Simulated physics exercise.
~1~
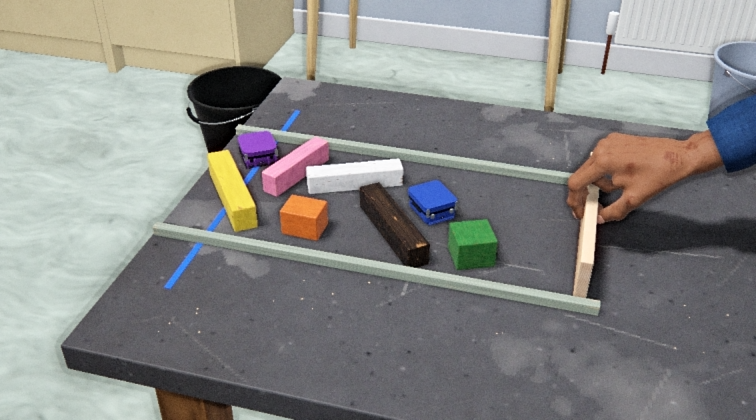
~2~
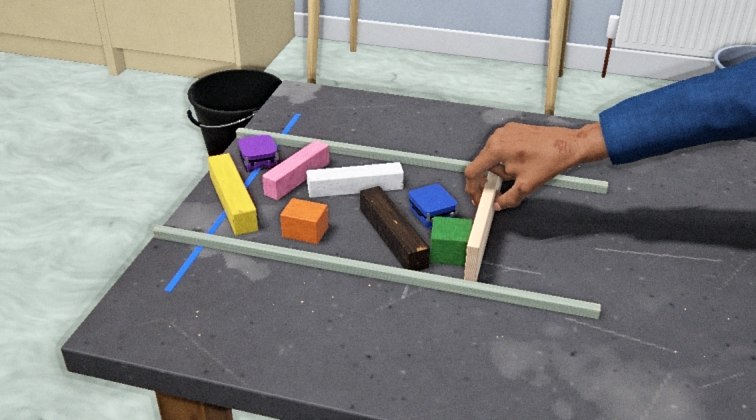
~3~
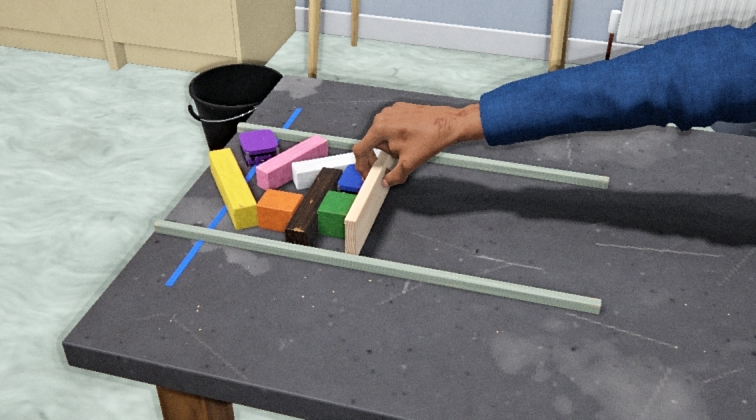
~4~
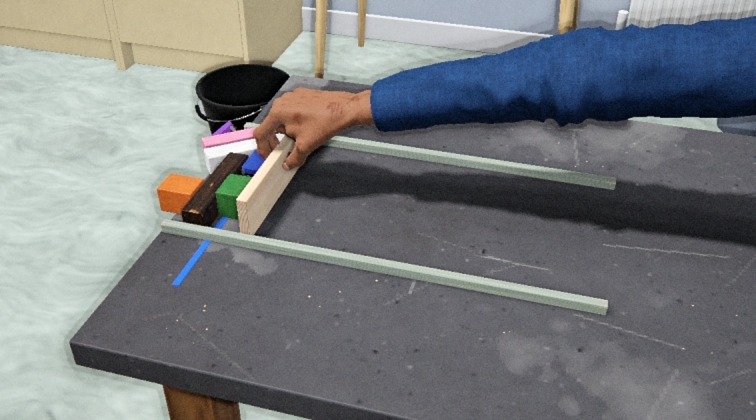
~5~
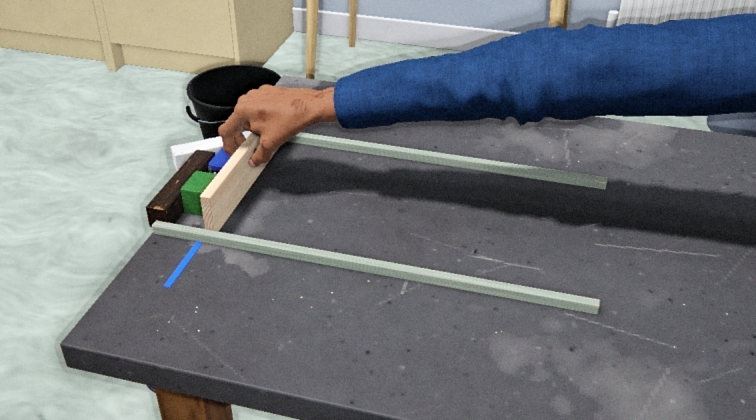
A hand slid an upright wooden board leftward between two rails, sweeping a jumble of coloured blocks and bars toward the table's edge, until the orange, pink, yellow and purple pieces had gone over and the board stopped near the blue tape.
